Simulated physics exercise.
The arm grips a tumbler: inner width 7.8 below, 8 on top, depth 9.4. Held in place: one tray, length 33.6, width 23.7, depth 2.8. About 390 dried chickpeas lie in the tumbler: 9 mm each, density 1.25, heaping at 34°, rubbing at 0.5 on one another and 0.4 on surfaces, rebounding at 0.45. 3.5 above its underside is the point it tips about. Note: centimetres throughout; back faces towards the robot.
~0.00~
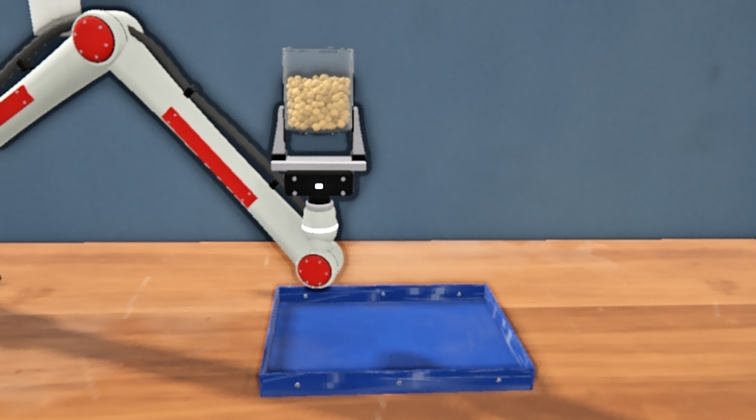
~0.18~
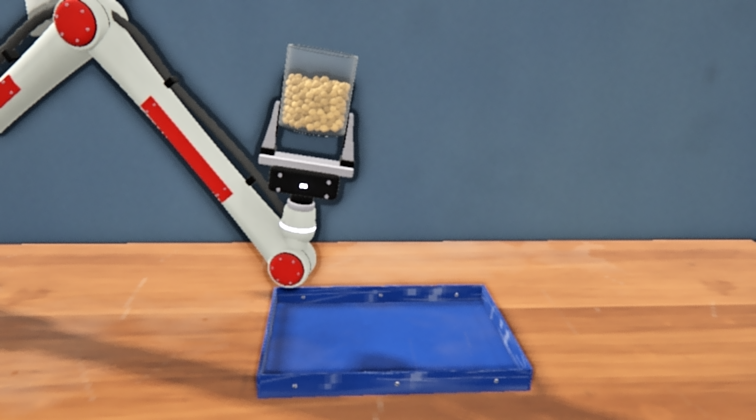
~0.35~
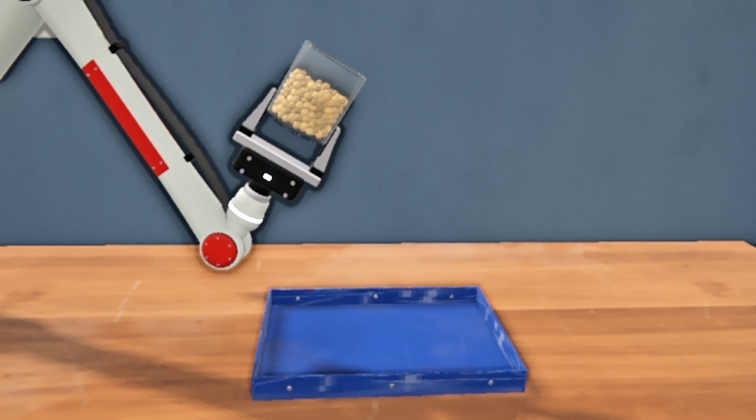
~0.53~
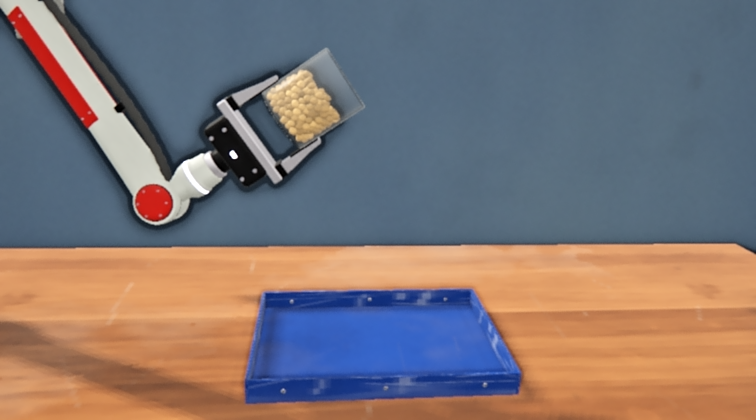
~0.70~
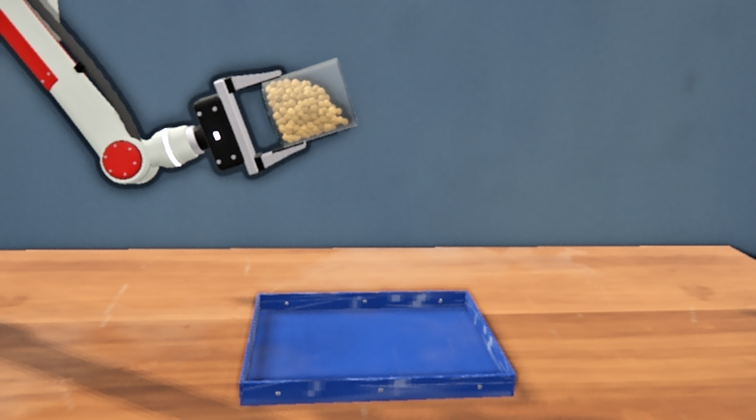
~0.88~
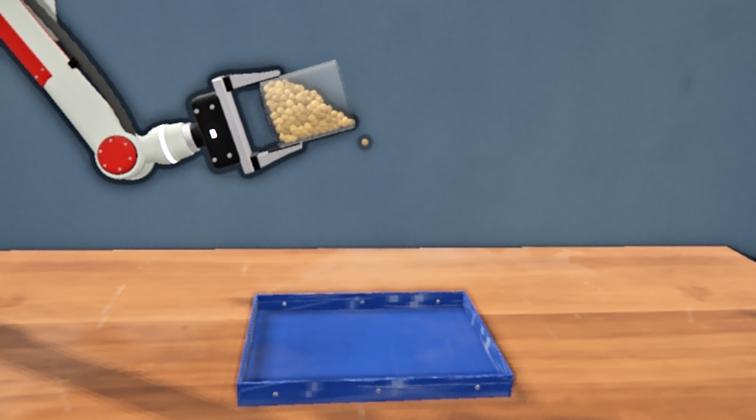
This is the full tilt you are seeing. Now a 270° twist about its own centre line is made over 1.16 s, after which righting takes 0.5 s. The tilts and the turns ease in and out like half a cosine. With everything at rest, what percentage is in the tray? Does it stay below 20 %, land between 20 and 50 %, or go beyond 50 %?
It stays below 20 %.
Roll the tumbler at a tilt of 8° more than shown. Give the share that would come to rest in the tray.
It would be around 30 percent.
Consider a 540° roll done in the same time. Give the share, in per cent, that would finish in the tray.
It would be roughly 10 percent.
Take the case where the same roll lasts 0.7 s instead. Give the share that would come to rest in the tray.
Then roughly 5 per cent.
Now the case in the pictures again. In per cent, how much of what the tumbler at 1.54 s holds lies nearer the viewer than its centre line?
About 40 %.
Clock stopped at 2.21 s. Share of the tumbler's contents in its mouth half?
About 30 percent is in the half nearer the mouth.
By 1.54 s, tipped 73°, highest piece 38 above the table; 377 in the tumbler, 1 in the tray, 9 in flight or on a rim.
By 2.21 s, tipped 54°, highest piece 37 above the table; 352 in the tumbler, 27 in the tray, 8 in flight or on a rim.
By 2.74 s, upright, highest piece 39 above the table; 350 in the tumbler, 36 in the tray, 1 in flight or on a rim.
By 3.44 s, upright, highest piece 39 above the table; 350 in the tumbler, 37 in the tray.
Final count, 350 in the tumbler, 37 in the tray. That is 10 % in the tray.
